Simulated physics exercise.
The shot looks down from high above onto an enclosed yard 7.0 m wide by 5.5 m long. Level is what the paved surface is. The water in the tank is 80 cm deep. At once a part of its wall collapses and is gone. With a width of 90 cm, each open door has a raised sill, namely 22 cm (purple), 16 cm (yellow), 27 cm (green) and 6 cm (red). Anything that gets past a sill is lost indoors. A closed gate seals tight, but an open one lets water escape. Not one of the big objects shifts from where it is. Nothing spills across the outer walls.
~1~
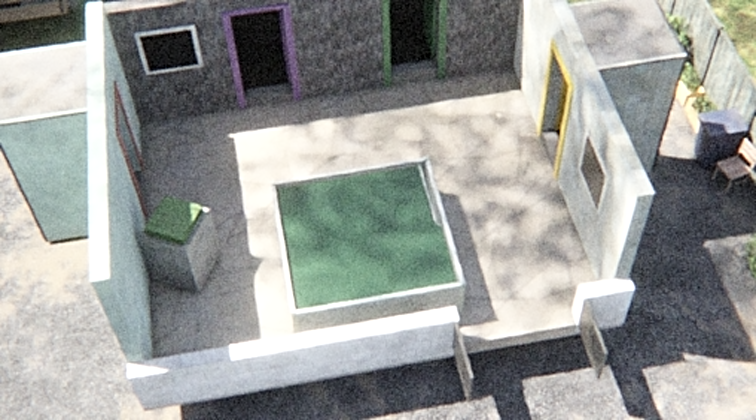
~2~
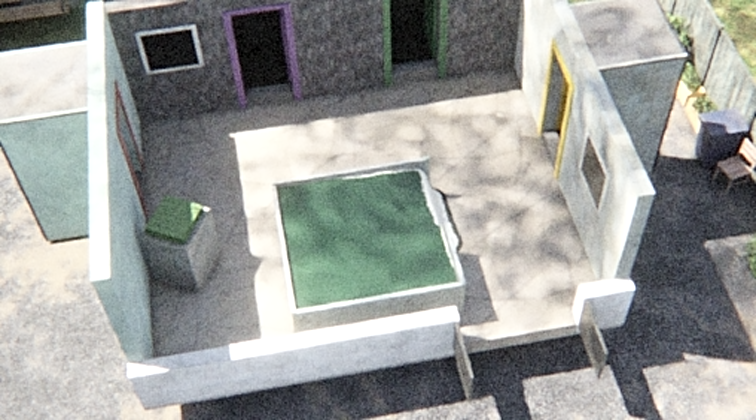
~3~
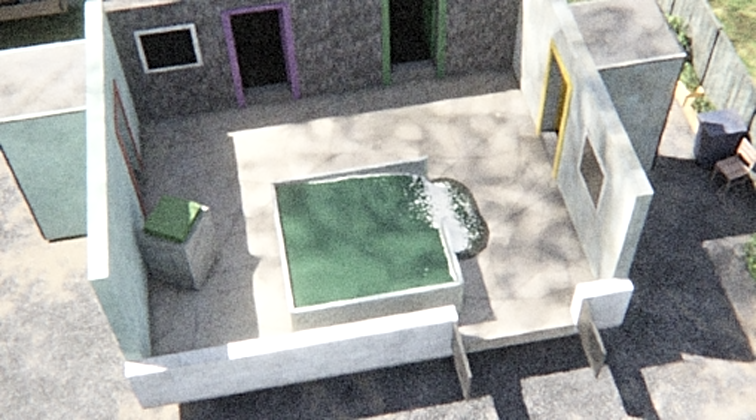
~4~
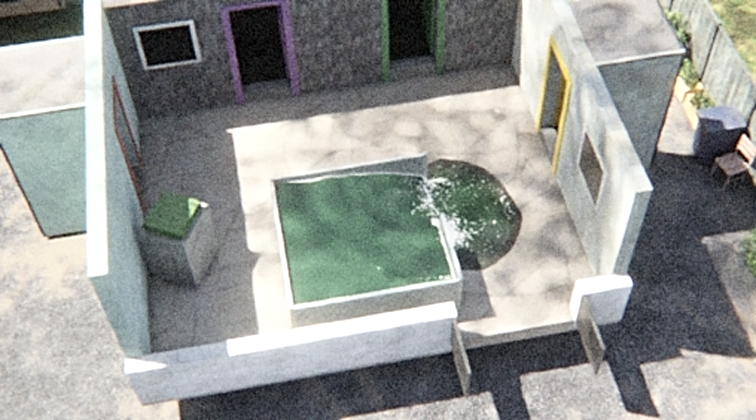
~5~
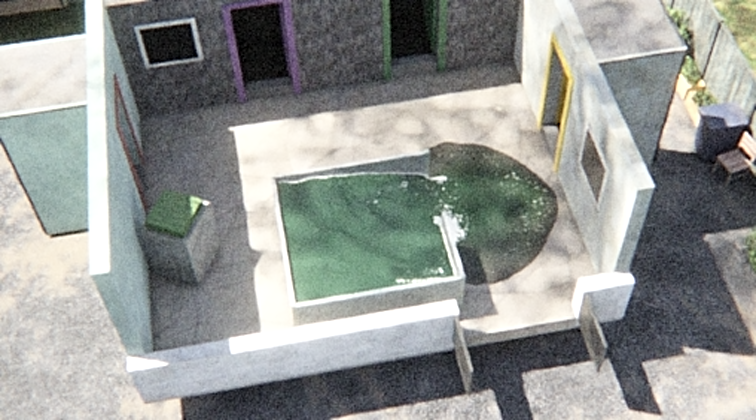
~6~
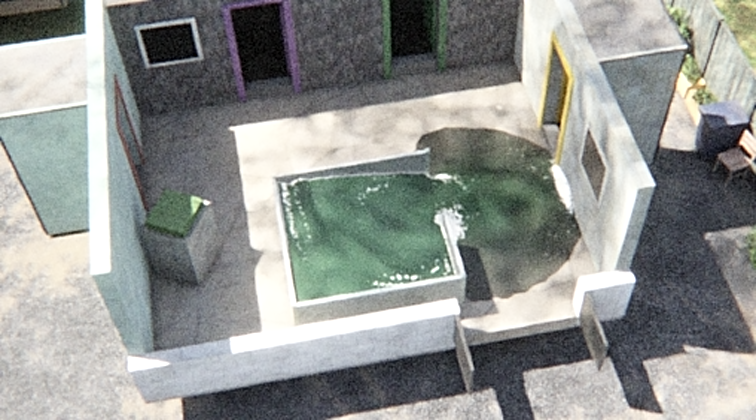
Green water pouring through a gap in the right side of a square tank, spreading across a walled yard's pale paving.
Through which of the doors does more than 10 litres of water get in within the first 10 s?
The purple door does not let in more than 10 litres; the yellow door lets in more than 10 litres; the green door does not let in more than 10 litres; the red door lets in more than 10 litres.
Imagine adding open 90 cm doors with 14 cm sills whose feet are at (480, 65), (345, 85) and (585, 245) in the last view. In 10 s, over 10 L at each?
Per doorway, in order: Sufficient / insufficient / sufficient.
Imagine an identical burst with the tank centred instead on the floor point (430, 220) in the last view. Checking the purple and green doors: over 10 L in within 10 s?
So the purple door keeps within it and the green door keeps within it.
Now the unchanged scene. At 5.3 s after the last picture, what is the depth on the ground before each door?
Depths: Purple door 5 cm, yellow door 19 cm, green door 15 cm, red door 13 cm.
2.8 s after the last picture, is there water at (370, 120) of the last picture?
Soaked.
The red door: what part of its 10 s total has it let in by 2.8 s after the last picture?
Some 0 in a hundred.
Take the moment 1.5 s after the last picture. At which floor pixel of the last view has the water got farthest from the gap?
I'd put it close to (514, 60).
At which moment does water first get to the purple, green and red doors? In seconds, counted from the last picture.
The purple door is reached at 2.6 s, green at 1.6 s, red at 4.0 s.
Then, 0.7 s after the last picture water covers 25 % of the floor and is deepest (47 cm) near (554, 193); purple door not reached, yellow door 37 cm at the sill, 36 L in, green door not reached, red door not reached.
Then, 1.5 s after the last picture water covers 35 % of the floor and is deepest (54 cm) near (514, 60); purple door not reached, yellow door 38 cm at the sill, 144 L in, green door not reached, red door not reached.
Then, 2.8 s after the last picture water covers 55 % of the floor and is deepest (38 cm) near (519, 73); purple door 4 cm at the sill, 0 L in, yellow door 28 cm at the sill, 256 L in, green door 14 cm at the sill, 0 L in, red door not reached.
Then, 5.3 s after the last picture water covers 90 % of the floor and is deepest (25 cm) near (507, 68); purple door 5 cm at the sill, 0 L in, yellow door 19 cm at the sill, 320 L in, green door 15 cm at the sill, 0 L in, red door 13 cm at the sill, 19 L in.
Then, 9.3 s after the last picture water covers 100 % of the floor and is deepest (16 cm) near (141, 118); purple door 4 cm at the sill, 0 L in, yellow door 12 cm at the sill, 326 L in, green door 10 cm at the sill, 0 L in, red door 14 cm at the sill, 146 L in.
